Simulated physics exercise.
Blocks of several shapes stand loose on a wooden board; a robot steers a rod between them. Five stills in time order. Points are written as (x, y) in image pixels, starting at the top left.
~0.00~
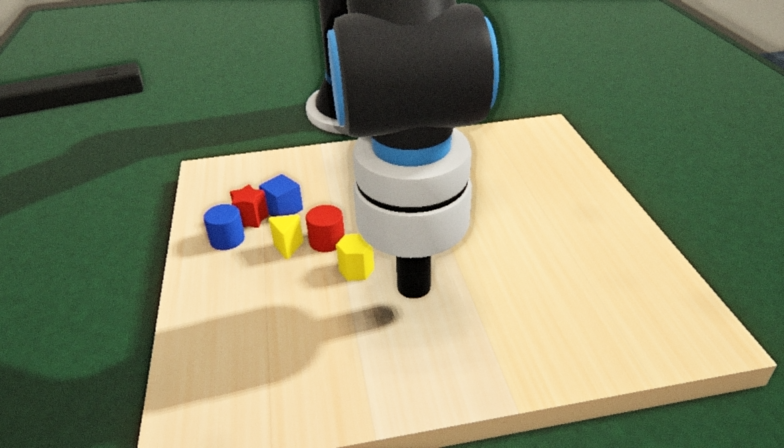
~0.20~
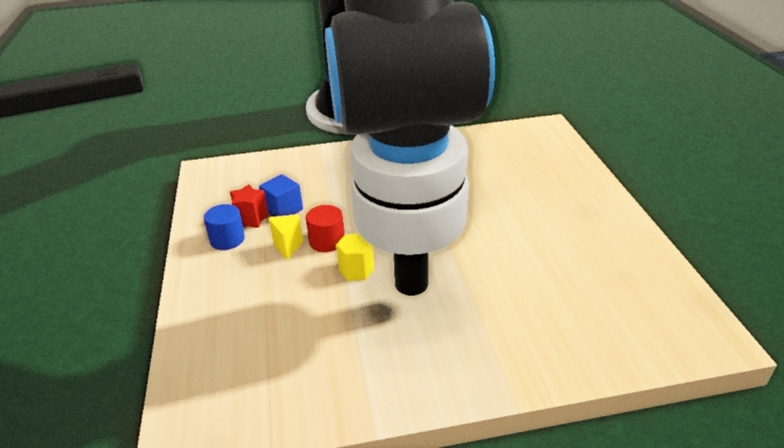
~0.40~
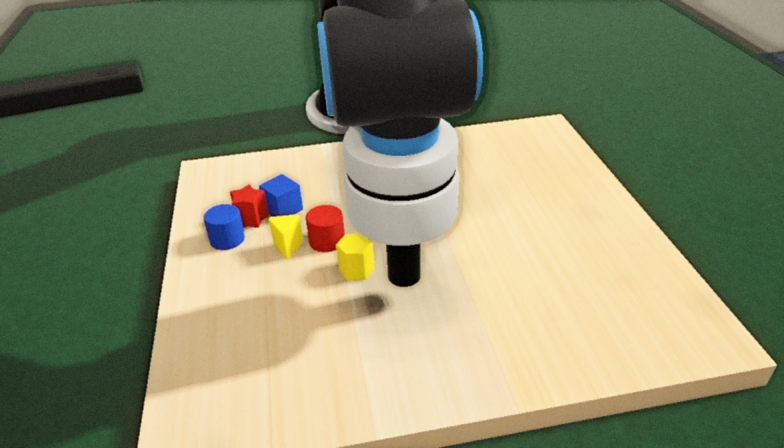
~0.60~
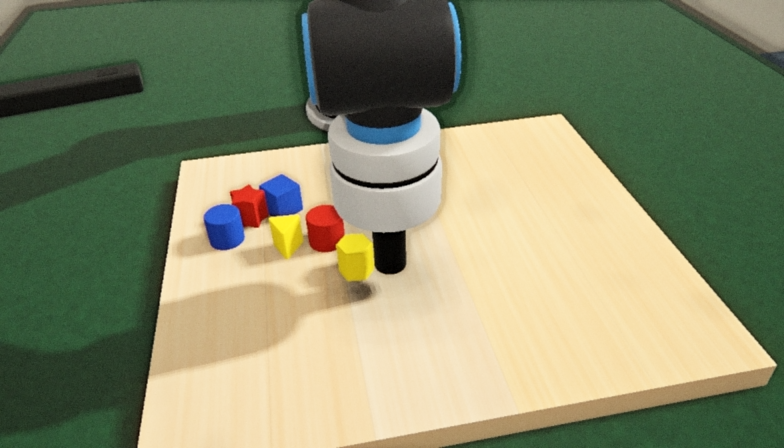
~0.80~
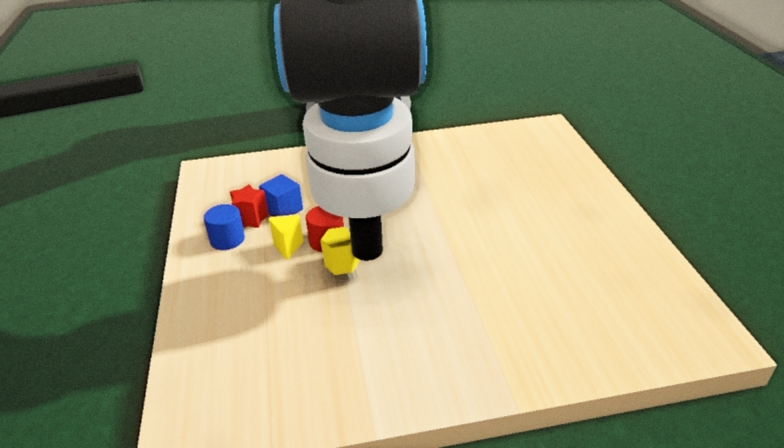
The video shows a robot arm holding a black rod above a wooden board with six small red, blue and yellow blocks. The rod moves left and slightly away, then pushes the yellow six-sided block toward the red cylinder.
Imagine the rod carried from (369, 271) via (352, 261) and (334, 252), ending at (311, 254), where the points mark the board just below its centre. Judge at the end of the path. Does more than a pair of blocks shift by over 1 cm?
I expect so.
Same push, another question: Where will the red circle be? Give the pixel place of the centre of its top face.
When the path ends, it will be at (308, 207).
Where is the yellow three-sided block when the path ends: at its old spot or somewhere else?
At the moment the path ends, the yellow three-sided block no longer stands where it did.
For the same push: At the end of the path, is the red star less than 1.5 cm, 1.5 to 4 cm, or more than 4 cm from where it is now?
My prediction: Under 1.5 cm.
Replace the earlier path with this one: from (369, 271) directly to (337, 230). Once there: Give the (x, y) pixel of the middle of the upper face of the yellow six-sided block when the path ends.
That would be at about pixel (319, 232).
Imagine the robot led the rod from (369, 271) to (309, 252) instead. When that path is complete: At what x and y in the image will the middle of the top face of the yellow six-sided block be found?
At roughly (274, 228).
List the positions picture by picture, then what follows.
In the first frame, rod's lower end (414, 288); red star (245, 194); blue square (279, 184); yellow three-sided block (283, 222); red circle (324, 214); yellow six-sided block (354, 243).
In the second frame, rod (412, 285); blocks still.
In the third frame, rod (404, 277); blocks still.
In the fourth frame, rod (390, 264); blocks still.
In the fifth frame, rod (367, 251); red star (245, 194); blue square (279, 184); yellow three-sided block (283, 222); red circle (324, 214); yellow six-sided block (339, 237).
The first path, step by step. Halfway along, rod (341, 235); red circle (315, 210); yellow six-sided block (309, 232), turned 20° anticlockwise.
At the end, rod (308, 235); red star still; blue square still; yellow three-sided block (266, 223), turned 30° clockwise; red circle (308, 207); yellow six-sided block (277, 236), turned 45° anticlockwise.
